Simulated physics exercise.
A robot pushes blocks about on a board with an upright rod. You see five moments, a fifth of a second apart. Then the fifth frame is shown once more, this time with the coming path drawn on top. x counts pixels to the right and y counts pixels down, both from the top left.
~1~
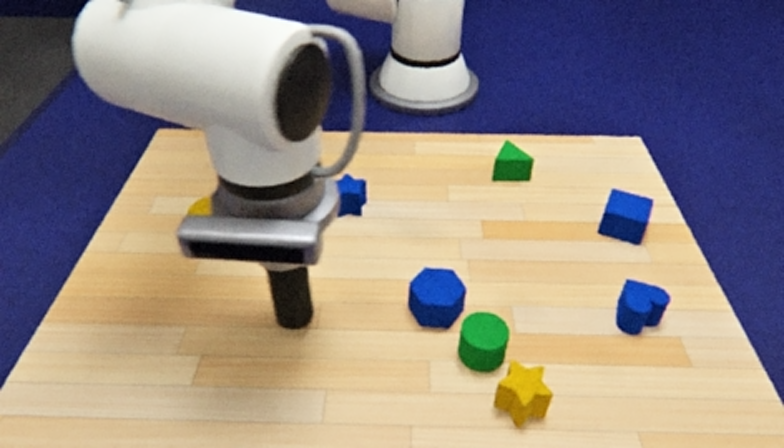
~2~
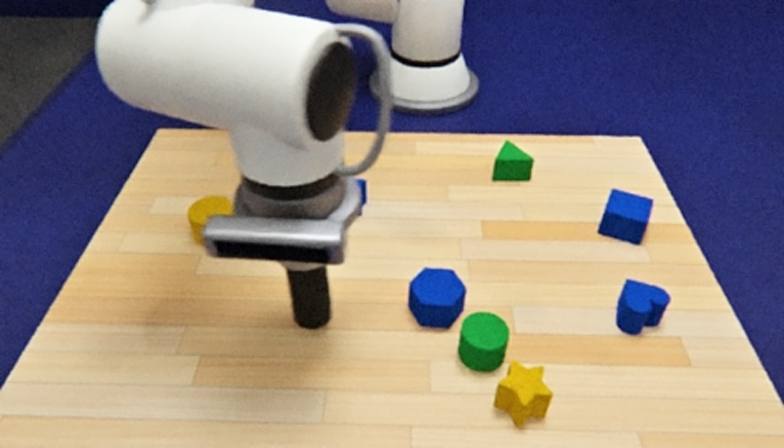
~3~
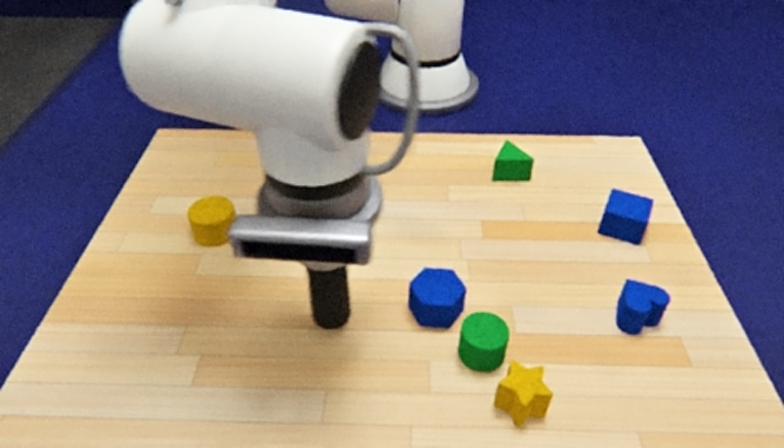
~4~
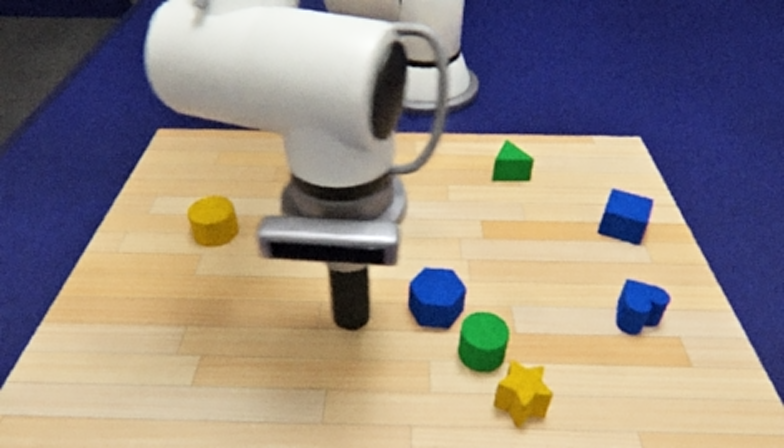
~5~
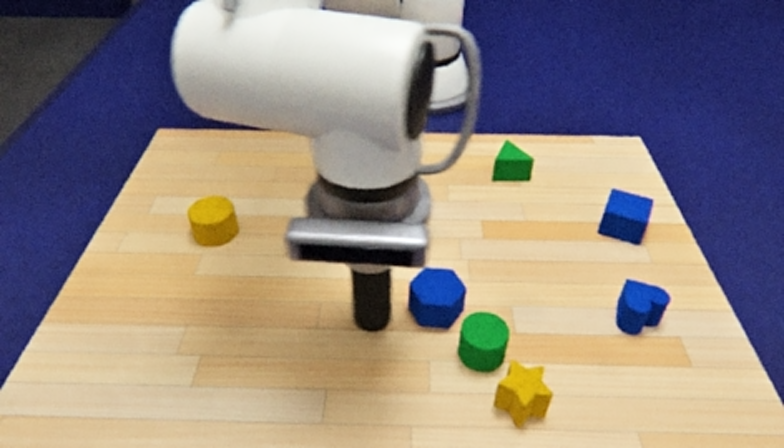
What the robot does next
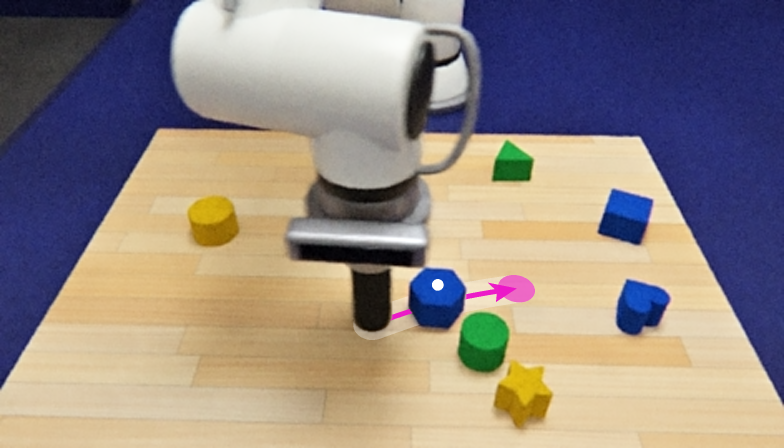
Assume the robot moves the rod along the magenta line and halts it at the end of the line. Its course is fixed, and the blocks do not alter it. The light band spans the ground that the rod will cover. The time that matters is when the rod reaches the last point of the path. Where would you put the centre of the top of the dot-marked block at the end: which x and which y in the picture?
It should be at about (567, 274).
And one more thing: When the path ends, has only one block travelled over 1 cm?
The answer is yes.
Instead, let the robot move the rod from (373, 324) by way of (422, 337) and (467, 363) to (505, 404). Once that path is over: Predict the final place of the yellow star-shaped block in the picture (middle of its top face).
About (550, 402).
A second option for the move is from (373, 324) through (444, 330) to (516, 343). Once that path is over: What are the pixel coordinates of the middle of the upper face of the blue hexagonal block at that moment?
Its top centre lands on (472, 276).
Drawn move, from (373, 324) through (421, 308) and (469, 296) to (516, 288); the dot is on the blue hexagonal block.
The first path, step by step. One third of the way, rod (422, 301); blue hexagonal block (467, 280), turned 15° clockwise.
Two thirds of the way, rod (470, 289); blue hexagonal block (517, 275), turned 35° clockwise.
At the end, rod (518, 281); blue hexagonal block (567, 274), turned 55° clockwise; green round block still.
